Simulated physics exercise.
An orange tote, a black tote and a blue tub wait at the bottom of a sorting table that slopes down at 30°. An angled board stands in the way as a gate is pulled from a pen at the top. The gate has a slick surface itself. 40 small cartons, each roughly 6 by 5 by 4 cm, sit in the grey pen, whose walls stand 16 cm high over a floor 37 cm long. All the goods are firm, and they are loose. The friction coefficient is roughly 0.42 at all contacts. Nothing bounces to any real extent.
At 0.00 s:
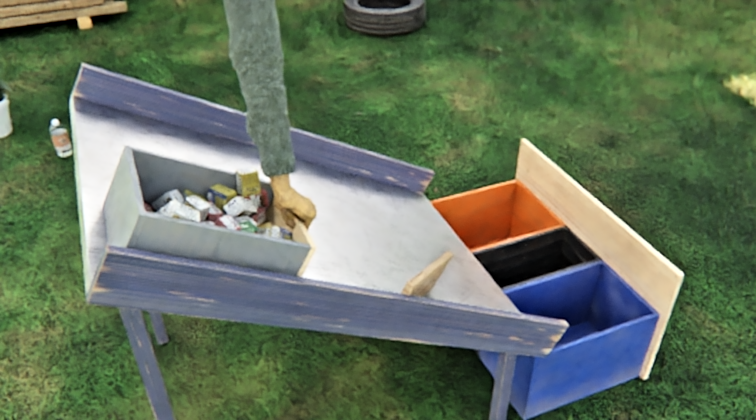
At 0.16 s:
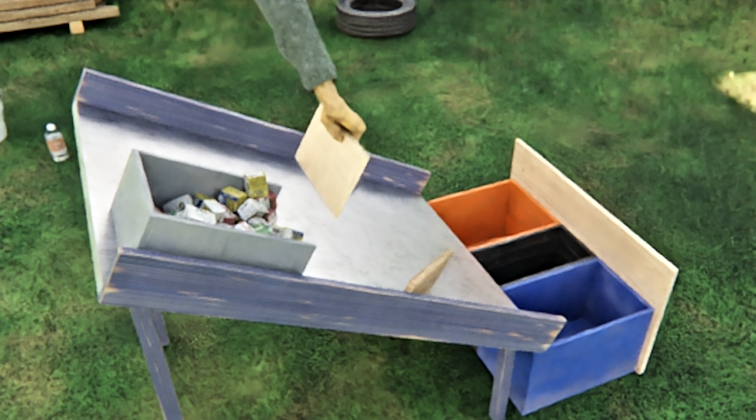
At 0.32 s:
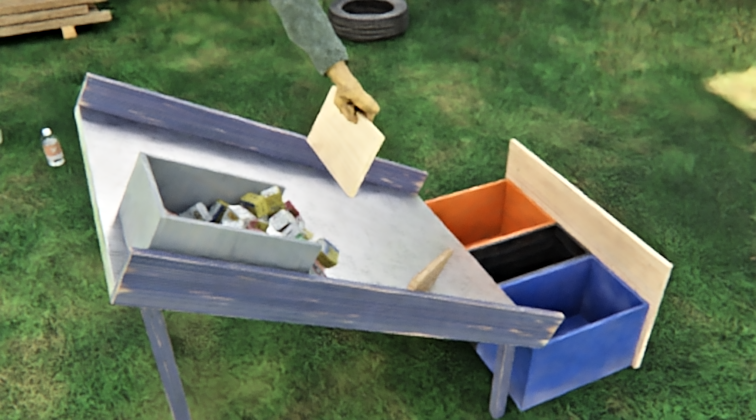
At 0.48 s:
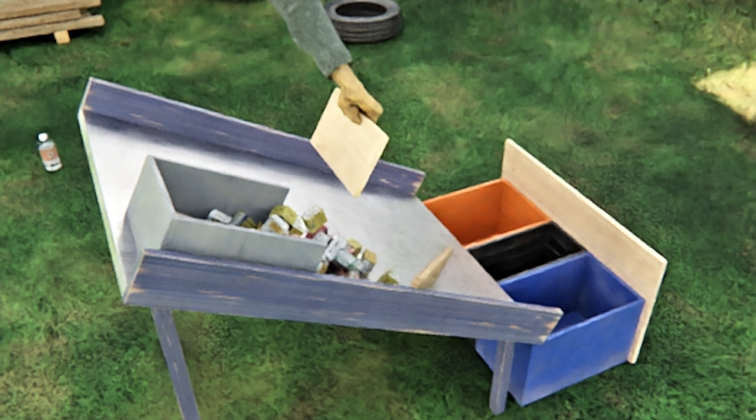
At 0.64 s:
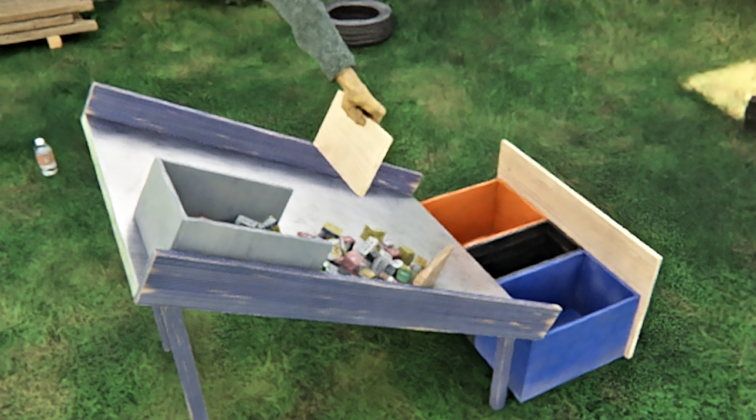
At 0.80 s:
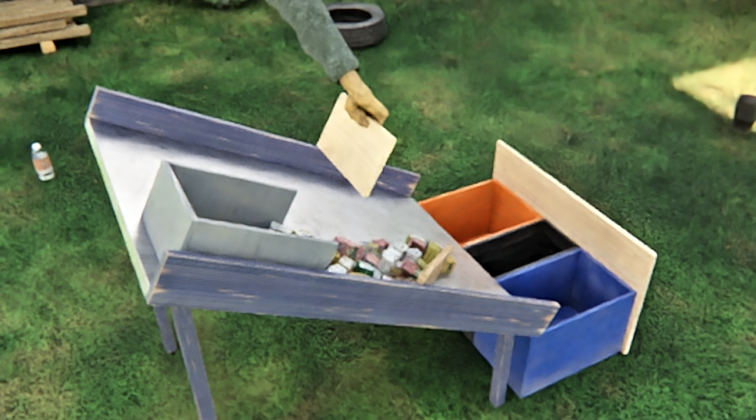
Small cartons slide out of a grey pen and down a sloping table after a gloved hand lifts its gate.
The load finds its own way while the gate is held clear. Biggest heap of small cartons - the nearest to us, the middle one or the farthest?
Middle.
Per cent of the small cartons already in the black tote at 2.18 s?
Close to 65 in a hundred.
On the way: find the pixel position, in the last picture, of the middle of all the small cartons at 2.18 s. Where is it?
The middle of the load sits near (515, 302).
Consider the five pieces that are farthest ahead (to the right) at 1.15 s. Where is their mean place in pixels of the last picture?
Centre: About (509, 263) px.
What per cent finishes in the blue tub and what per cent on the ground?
First place roughly 10 per cent, second place roughly 0 per cent.
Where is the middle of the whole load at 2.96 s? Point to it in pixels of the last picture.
(514, 300).
After 1.15 s, 3 in the black tote, 34 on the slope and 3 in the air.
After 1.58 s, 17 in the black tote, 1 in the blue tub and 22 on the slope.
After 2.18 s, 26 in the black tote, 4 in the blue tub and 10 on the slope.
Final count (at 2.96 s), 27 in the black tote, 5 in the blue tub and 8 on the slope.
